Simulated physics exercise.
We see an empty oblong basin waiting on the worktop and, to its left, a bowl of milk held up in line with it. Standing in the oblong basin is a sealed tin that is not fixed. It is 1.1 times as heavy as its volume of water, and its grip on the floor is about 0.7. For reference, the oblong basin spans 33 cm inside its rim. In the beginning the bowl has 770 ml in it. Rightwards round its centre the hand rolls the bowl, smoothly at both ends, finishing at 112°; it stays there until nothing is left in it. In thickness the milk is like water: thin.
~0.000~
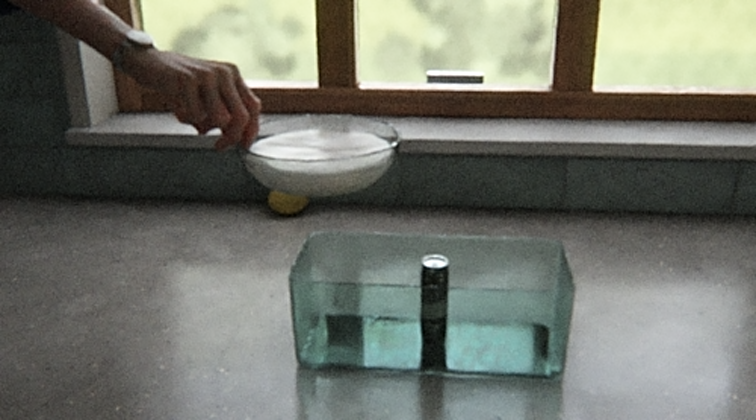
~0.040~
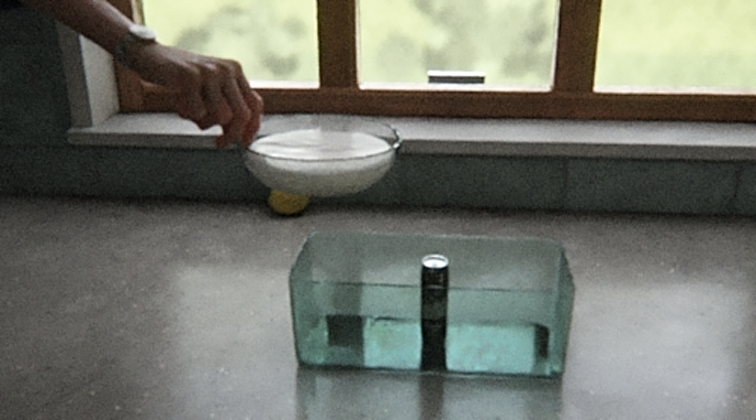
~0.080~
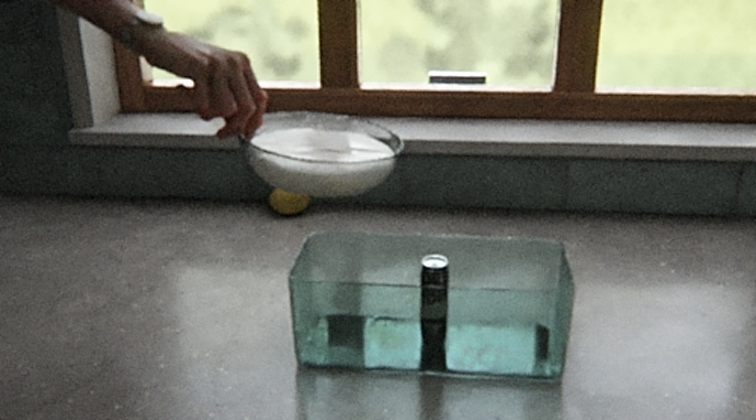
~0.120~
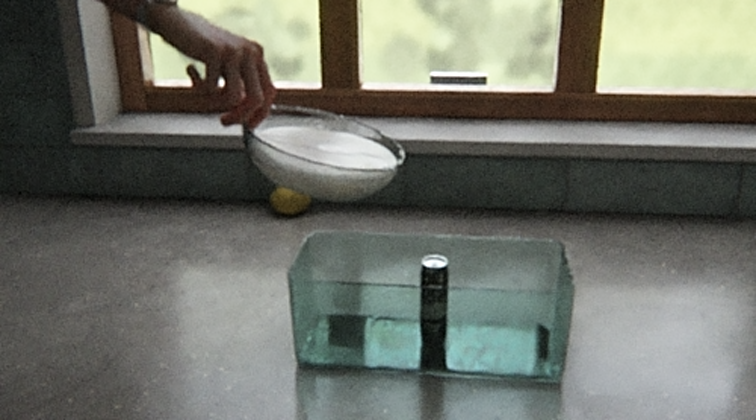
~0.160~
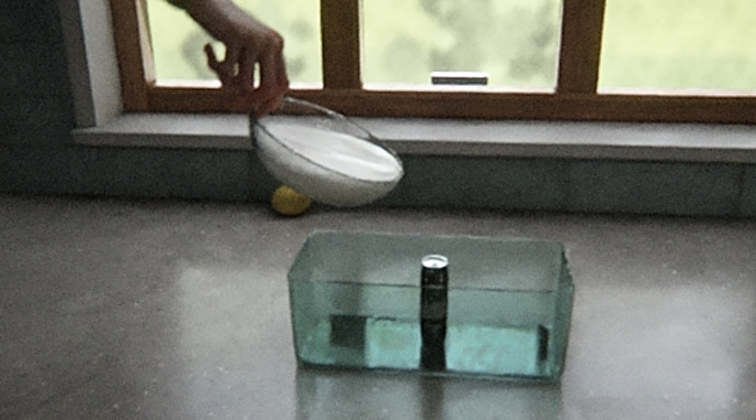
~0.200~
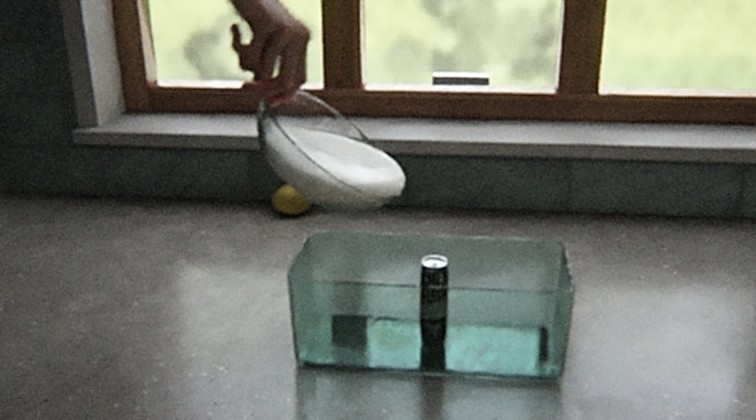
Hand rolling a glass bowl of milk steadily rightwards above a worktop, beside a greenish oblong basin with a dark tin.
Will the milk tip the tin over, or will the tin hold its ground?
It is upset.
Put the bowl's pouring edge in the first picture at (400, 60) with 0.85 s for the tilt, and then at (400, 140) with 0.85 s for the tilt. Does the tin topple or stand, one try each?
In the first try it remains standing; in the second it remains standing.
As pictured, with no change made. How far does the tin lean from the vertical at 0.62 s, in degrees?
It is at some 20°.
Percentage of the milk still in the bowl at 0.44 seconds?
About 0 per cent.
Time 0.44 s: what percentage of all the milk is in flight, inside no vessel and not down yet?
I'd say close to 7 per cent.
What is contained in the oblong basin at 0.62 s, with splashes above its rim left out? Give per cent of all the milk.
I'd put it at roughly 92 per cent.
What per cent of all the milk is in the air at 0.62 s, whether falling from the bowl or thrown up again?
7 per cent, roughly.
Then, 0.44 s in, the tilt is 108° and 0 per cent is still to pour; the tin stands where it began.
Then, 0.62 s in, the tilt is 112° and 0 per cent is still to pour; the tin leans 18°.
Then, 0.80 s in, the tilt is 112° and 0 per cent is still to pour; the tin leans 57°.
Then, 1.00 s in, the tilt is 112° and 0 per cent is still to pour; the tin lies on its side.
Finally, the tin lies on its side.
